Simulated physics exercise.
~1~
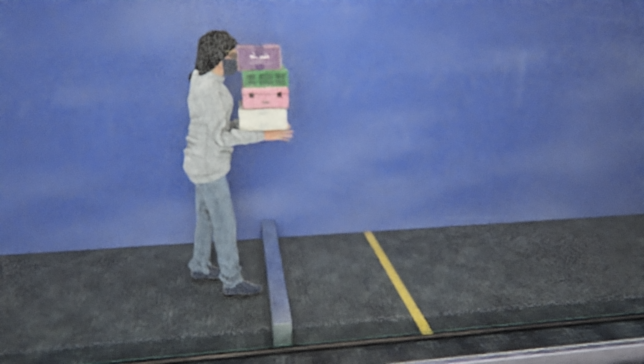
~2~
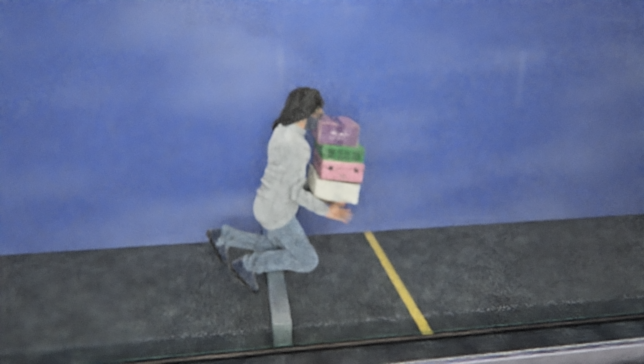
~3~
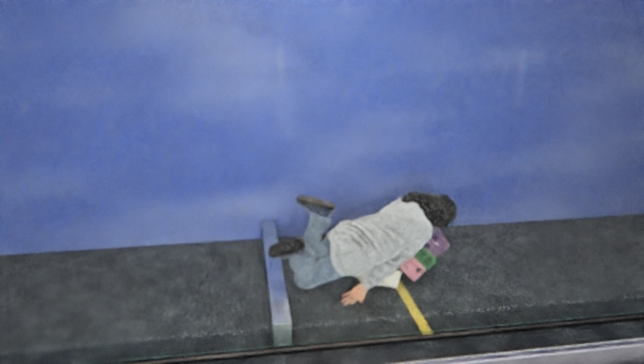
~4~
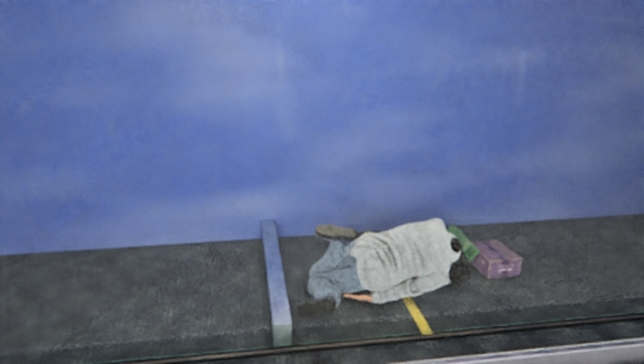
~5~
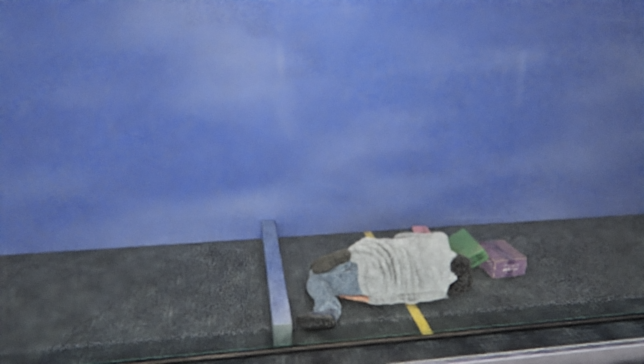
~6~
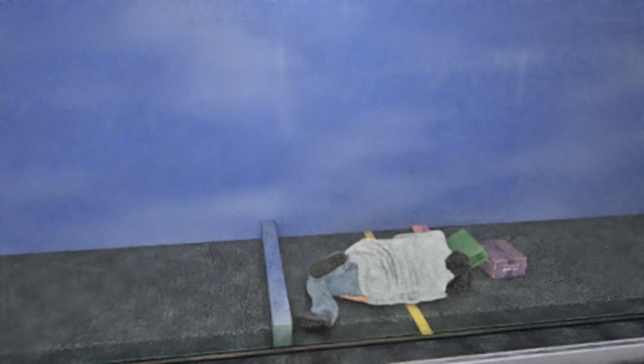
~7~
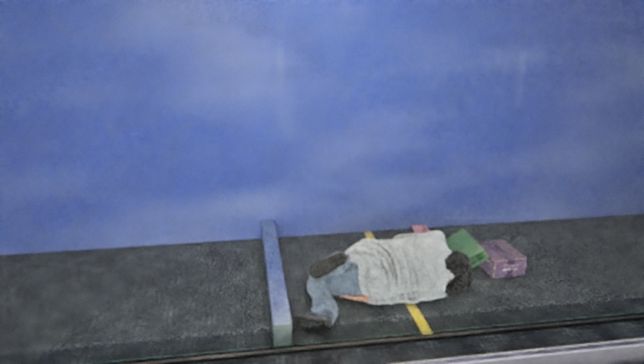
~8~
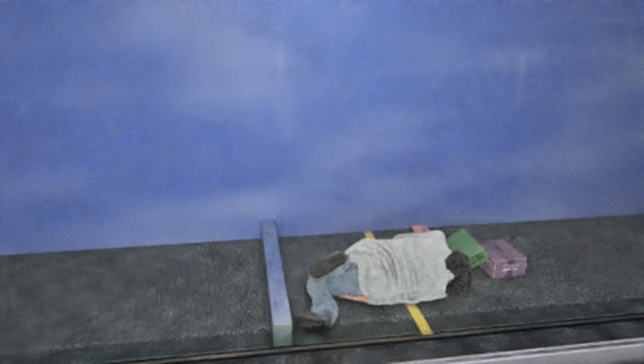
On a dark floor against a blue wall, a person carrying a stack of boxes pitched forward to the right, dropped to the knees and sprawled face down, ending still with their head, the green crate and the purple box beyond the yellow line.
